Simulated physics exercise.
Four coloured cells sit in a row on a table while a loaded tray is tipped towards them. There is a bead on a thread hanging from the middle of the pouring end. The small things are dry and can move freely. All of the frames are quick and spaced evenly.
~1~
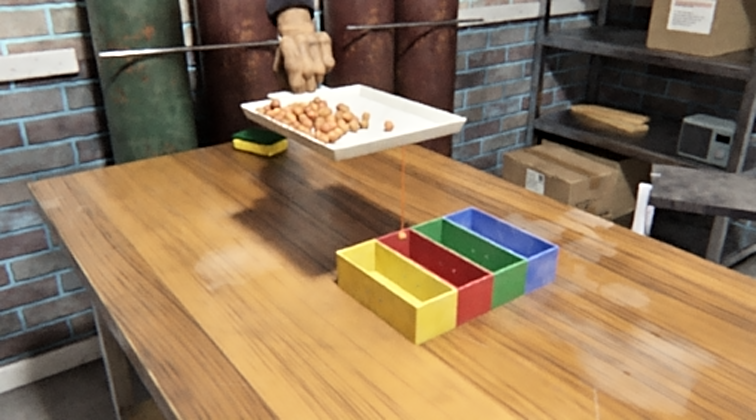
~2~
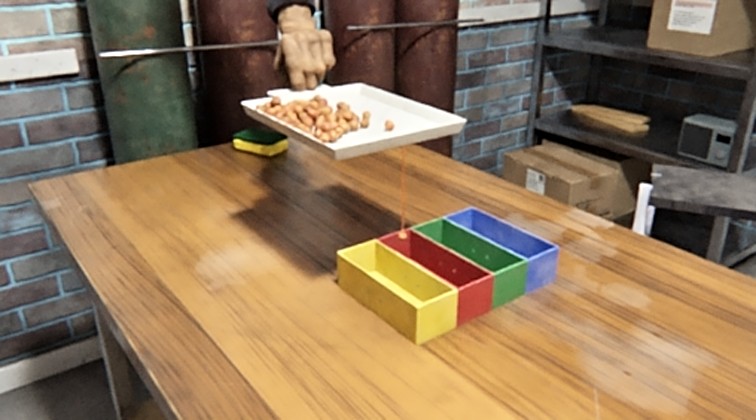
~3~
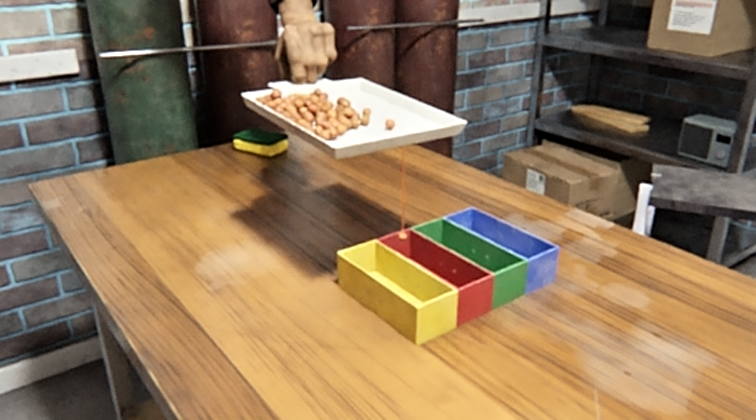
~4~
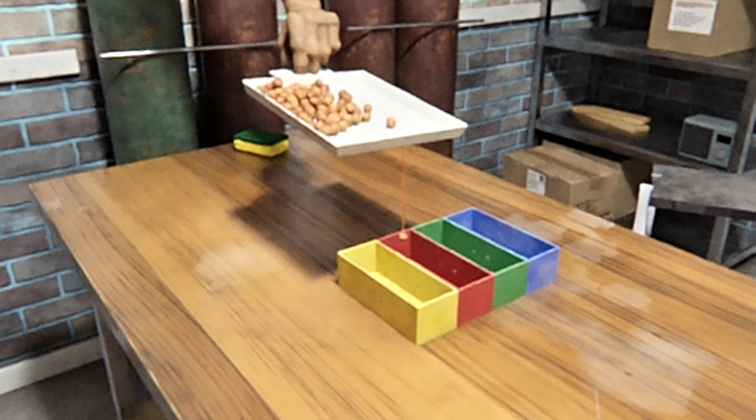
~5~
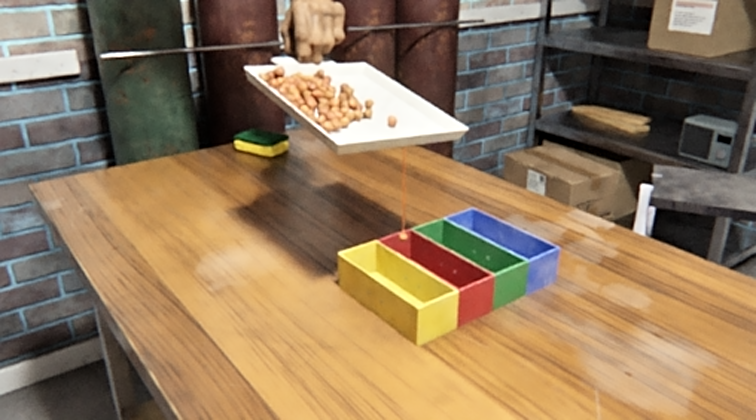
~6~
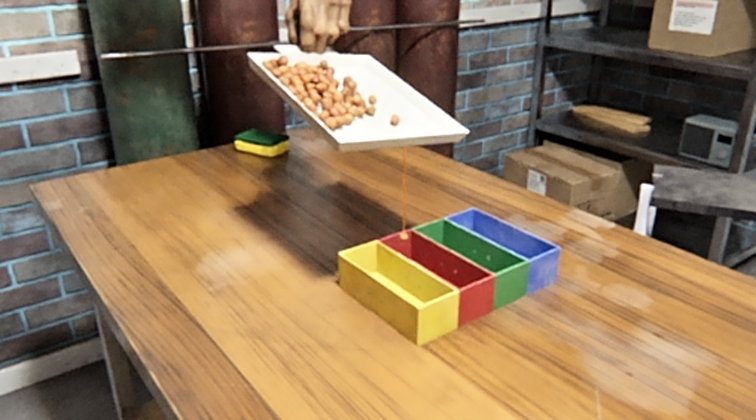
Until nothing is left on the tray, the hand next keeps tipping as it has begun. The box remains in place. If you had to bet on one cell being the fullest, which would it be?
I would bet on the green cell.
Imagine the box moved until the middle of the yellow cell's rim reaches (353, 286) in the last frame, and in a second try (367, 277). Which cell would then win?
First: Blue. Second: Blue.
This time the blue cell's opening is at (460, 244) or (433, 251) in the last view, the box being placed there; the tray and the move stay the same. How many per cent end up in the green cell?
About 10 per cent, then about 0 per cent.
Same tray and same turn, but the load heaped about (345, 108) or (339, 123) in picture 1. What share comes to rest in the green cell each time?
The first start gives 50 percent and the second 50 percent.
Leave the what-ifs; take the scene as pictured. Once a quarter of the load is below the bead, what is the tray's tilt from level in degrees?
Around 80 degrees of turn.
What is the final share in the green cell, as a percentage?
I'd put that share near 60 per cent.
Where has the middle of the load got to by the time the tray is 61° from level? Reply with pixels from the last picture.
Centre estimate: (431, 128).
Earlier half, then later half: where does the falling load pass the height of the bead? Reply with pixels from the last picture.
Earlier half at (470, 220), later half at (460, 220).
Just after the last frame, tray tipped steeply; the larger part on the tray; just a few in the red cell; just a few in the green cell; about a tenth falling or outside the box.
A moment on, tray tipped right over; roughly a quarter on the tray; roughly a third in the green cell; roughly a quarter in the blue cell; about a tenth in the red cell; roughly a quarter falling or outside the box.
Further on, tray tipped past a quarter turn; roughly two thirds in the green cell; roughly a quarter in the blue cell; about a tenth in the red cell.
When it is over, tray tipped past a quarter turn; roughly two thirds in the green cell; roughly a quarter in the blue cell; about a tenth in the red cell; not one in the yellow cell.
